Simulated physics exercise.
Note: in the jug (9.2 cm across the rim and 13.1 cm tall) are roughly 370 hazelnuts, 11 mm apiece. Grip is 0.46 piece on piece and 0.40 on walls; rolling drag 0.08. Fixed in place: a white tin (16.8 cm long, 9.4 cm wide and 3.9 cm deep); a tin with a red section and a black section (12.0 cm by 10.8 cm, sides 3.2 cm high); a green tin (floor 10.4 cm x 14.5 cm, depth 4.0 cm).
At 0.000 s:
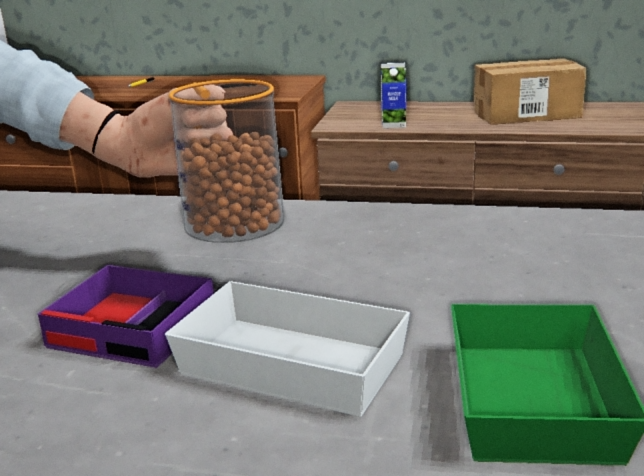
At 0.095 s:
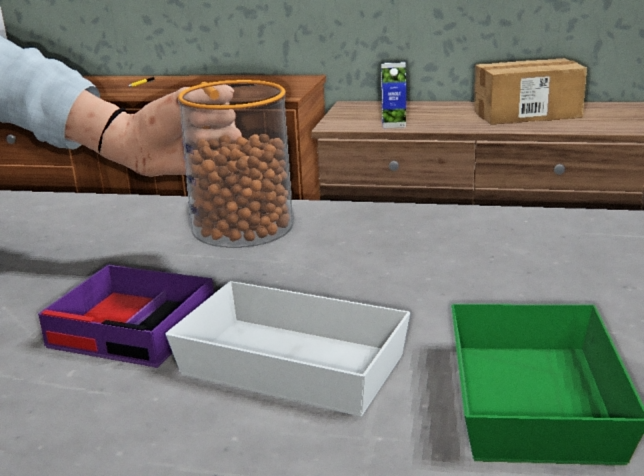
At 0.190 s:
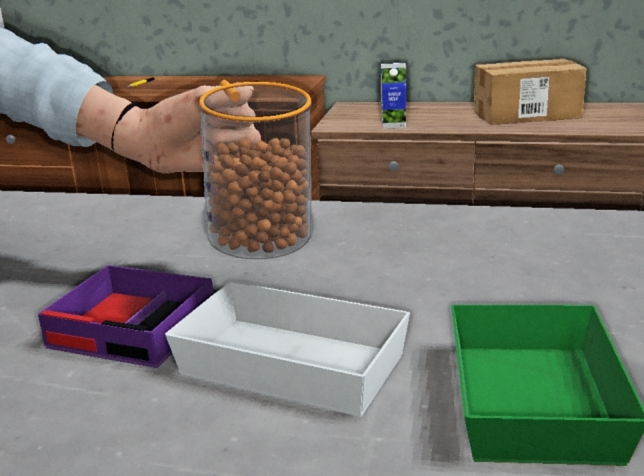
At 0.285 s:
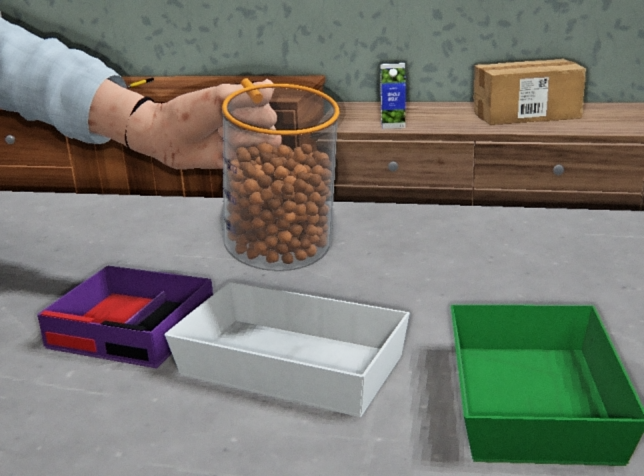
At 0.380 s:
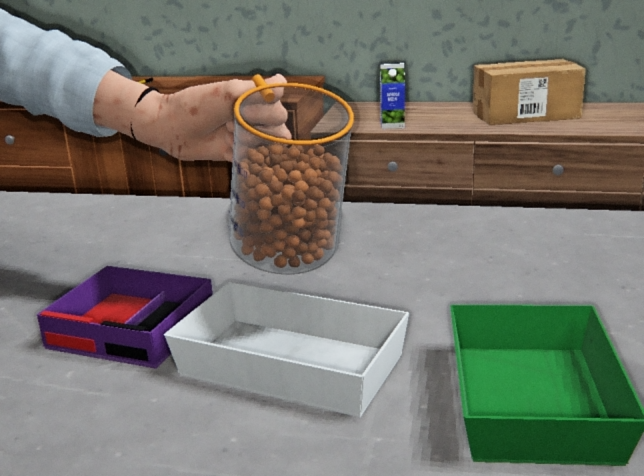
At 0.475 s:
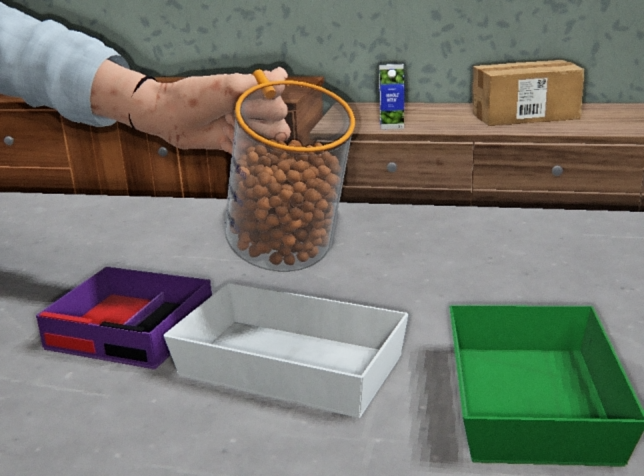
A clear jug of hazelnuts, gripped by a hand from the left, moved rightward above a grey counter behind purple, white and green tins, then slowed and leaned further to the right.
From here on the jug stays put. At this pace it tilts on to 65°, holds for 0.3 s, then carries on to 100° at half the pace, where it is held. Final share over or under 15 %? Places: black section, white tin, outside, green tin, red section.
Black section: Under, white tin: Over, outside everything: Under, green tin: Under, red section: Under.
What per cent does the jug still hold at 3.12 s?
75 percent, roughly.
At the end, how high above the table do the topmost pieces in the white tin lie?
About 6.5 cm.
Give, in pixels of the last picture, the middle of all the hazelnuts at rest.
About pixel (310, 337).
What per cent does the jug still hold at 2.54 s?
Roughly 100 percent.
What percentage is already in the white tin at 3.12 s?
At that point, some 20 in a hundred have made it.
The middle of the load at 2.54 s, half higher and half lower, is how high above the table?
Some 18 centimetres, I reckon.
After 1.27 s, tilt 65 degrees; jug 100 %; middle of all pieces near (273, 164).
Then, at 1.93 s, tilt 73 degrees; jug 100 %; middle of all pieces near (272, 159).
Then, at 2.54 s, tilt 90 degrees; jug 100 %; middle of all pieces near (274, 149).
Then, at 3.12 s, tilt 100 degrees; jug 75 %, white tin 20 %, in the air 5 %; middle of all pieces near (290, 193).
By 5.0 s all is still; red section 0 %, outside 0 %, jug 25 %, green tin 0 %, black section 0 %, white tin 75 %.
